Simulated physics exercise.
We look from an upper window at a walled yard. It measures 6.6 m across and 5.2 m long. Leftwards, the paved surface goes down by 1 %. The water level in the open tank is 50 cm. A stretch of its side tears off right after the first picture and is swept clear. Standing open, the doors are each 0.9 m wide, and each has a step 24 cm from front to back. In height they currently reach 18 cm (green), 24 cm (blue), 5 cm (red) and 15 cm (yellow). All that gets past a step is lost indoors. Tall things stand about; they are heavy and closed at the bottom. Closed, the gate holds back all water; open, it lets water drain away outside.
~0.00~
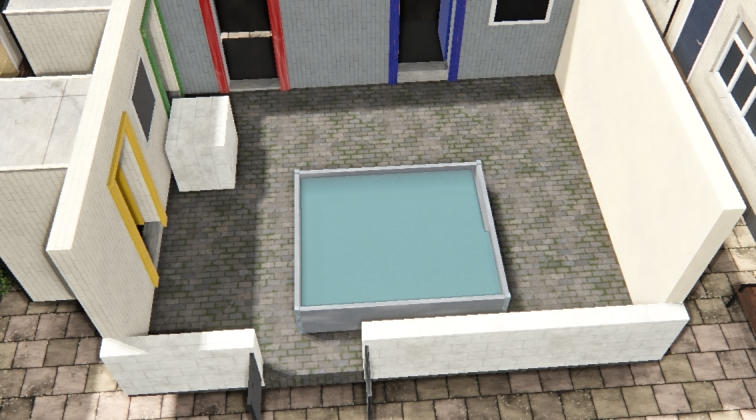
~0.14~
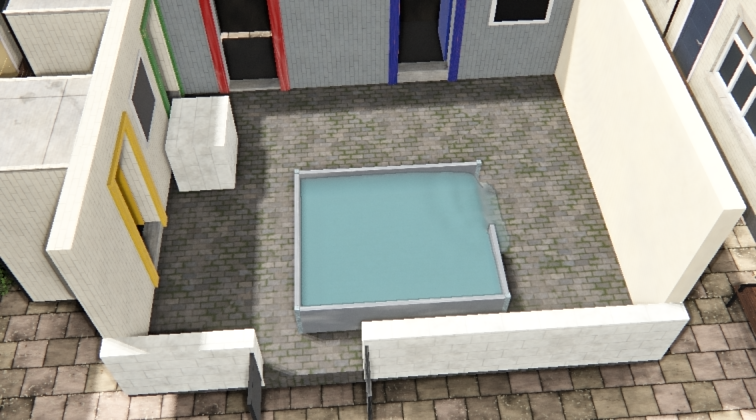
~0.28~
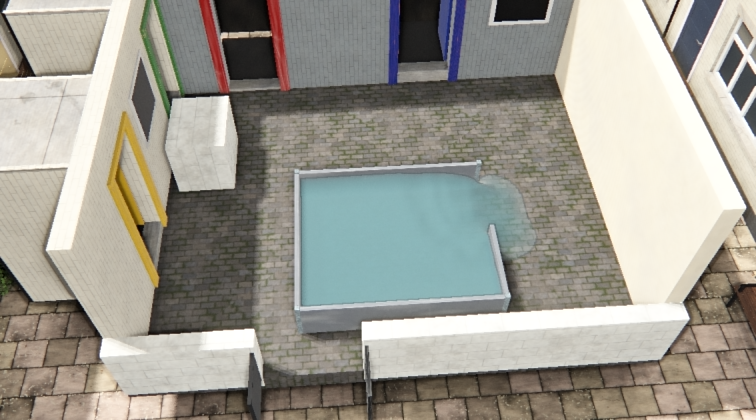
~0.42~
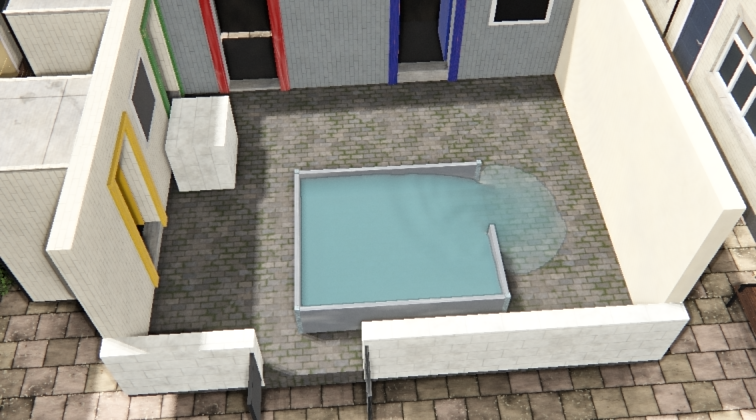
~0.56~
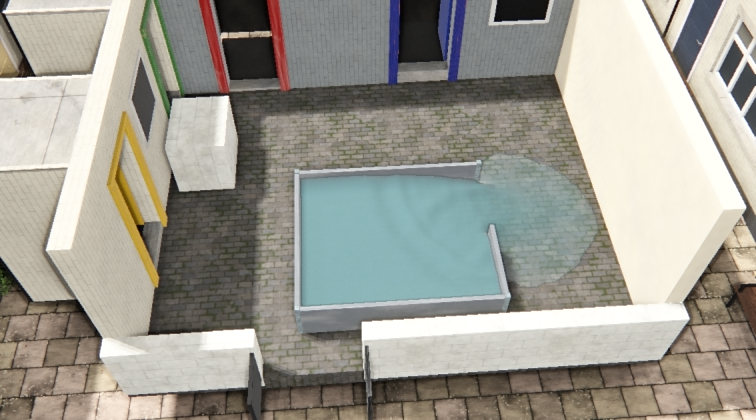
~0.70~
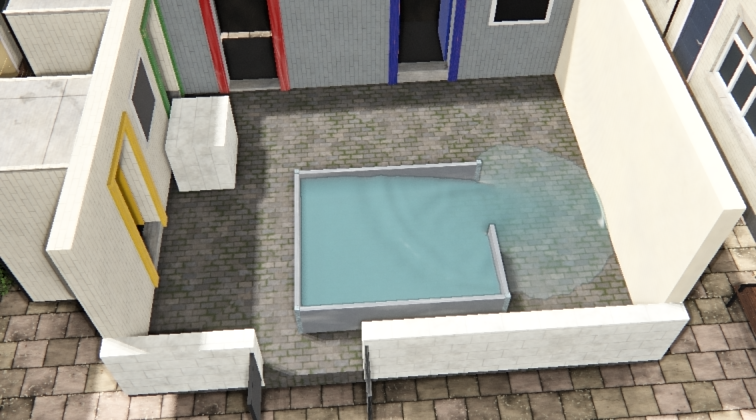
Water pours through a gap in the right side of an open tank in a walled yard, spreading in a widening, thinning fan across the paving toward the cream right-hand wall, while ripples cross the tank's surface.
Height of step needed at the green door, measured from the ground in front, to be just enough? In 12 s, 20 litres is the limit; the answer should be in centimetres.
Approximately 12 cm.
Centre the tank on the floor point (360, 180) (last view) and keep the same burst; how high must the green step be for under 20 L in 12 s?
Then close to 14.0 cm.
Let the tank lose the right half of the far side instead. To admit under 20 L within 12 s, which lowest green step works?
A height of around 17 cm.
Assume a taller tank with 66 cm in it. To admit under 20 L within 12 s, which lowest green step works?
Something near 16 cm should do.
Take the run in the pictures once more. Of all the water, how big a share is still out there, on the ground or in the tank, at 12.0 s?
I'd estimate some 92 in a hundred.
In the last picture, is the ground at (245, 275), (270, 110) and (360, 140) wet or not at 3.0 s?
First bone-dry, second bone-dry, third bone-dry.
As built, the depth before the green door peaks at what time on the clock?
Peak: Close to 8.5 s.
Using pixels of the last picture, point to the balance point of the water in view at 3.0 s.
The balance point sits at roughly (458, 230).
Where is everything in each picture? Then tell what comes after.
The first frame shows the open tank at (395, 234) is whole and still, 50 cm deep; the green door at (166, 71) is dry.
In the second frame, the gap is at (480, 211), the front 0.3 m out at (506, 239); the back of the open tank holds 50 cm.
In the third frame, water pours out at (480, 212) and has run 0.7 m, to (530, 237); about 9 cm deep outside, 50 cm at the back.
In the fourth frame, water pours out at (480, 212) and has run 1.2 m, to (560, 228); about 6 cm deep outside, 50 cm at the back.
In the fifth frame, the gap is at (480, 213), the front 1.7 m out at (592, 226); the back of the open tank holds 50 cm.
In the sixth frame, water pours out at (480, 212) and has run 1.8 m, to (586, 174); about 5 cm deep outside, 50 cm at the back; the green door at (166, 71), 5.4 m from the gap, is still 5.2 m from the nearest water.
After 1.4 s water covers 20 % of the floor, deepest (30 cm) near (593, 207); it has not reached the green door.
After 3.0 s water covers 30 % of the floor, deepest (30 cm) near (636, 334); it has not reached the green door.
After 12.0 s water covers 95 % of the floor, deepest (14 cm) near (144, 368); 12 cm at the green door, 0 litres in over its 18 cm step.
At the green door as built, the water arrived by 5.2 s and peaked near 15 cm at 8.6 s.
With a step of 10 cm, 52 litres would have come in within the 12 s; with 13.5 cm, 5 litres. So under 20 litres takes about 12 cm.
